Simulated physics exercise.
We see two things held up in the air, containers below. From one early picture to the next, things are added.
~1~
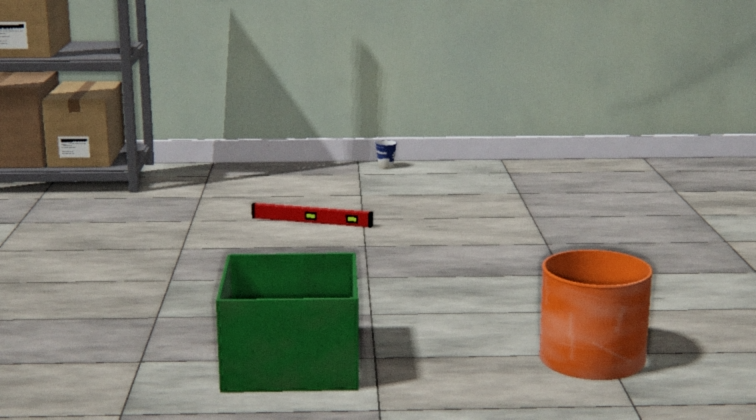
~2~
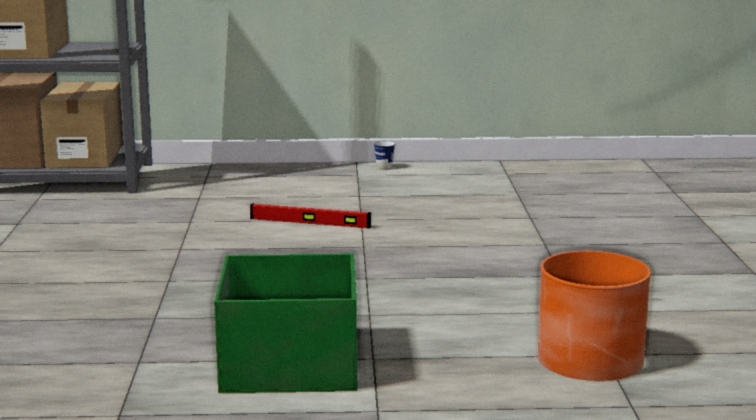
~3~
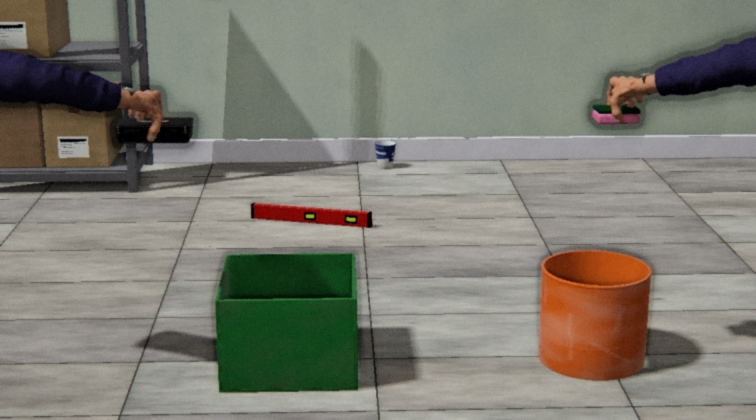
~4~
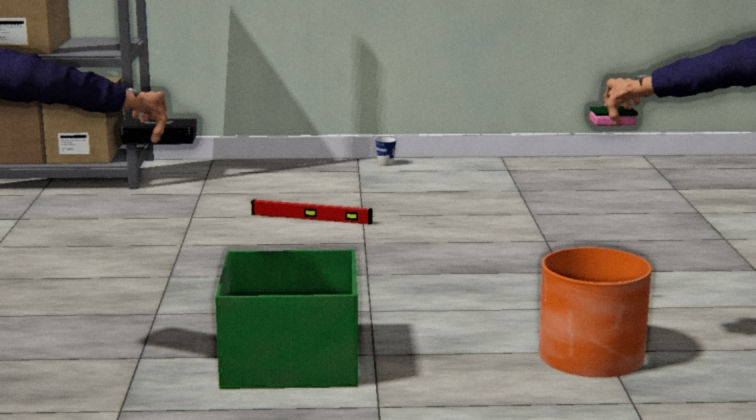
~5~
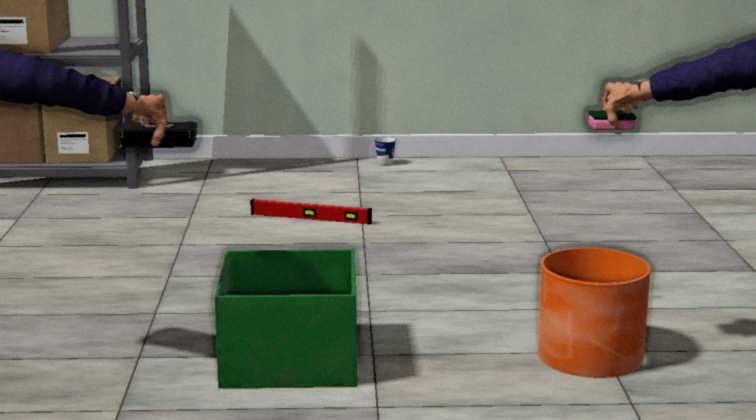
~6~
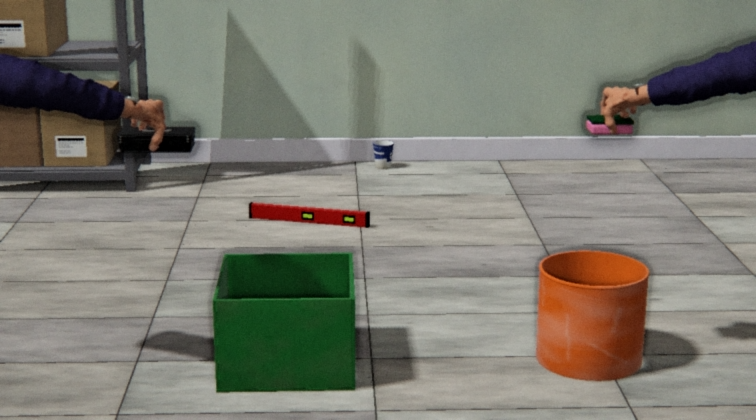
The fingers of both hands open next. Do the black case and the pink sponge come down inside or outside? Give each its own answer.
As for where they come down: The black case ends up outside; the pink sponge ends up inside.
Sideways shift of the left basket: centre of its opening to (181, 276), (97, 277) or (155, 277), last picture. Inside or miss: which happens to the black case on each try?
So the black case finishes in the opening the first time, finishes off target the second time and finishes in the opening the third time.
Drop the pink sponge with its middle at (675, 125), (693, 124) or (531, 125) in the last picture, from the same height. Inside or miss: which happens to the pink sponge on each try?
Drops outside; drops outside; drops outside.
Then, 0.22 s past the last view, black case in the air near (160, 203); pink sponge in the air near (606, 188).
Then, 0.36 s past the last view, black case in the air near (167, 334); pink sponge in the air near (598, 318).
Finally, the black case misses, near (168, 357); the pink sponge lands inside, near (596, 350).
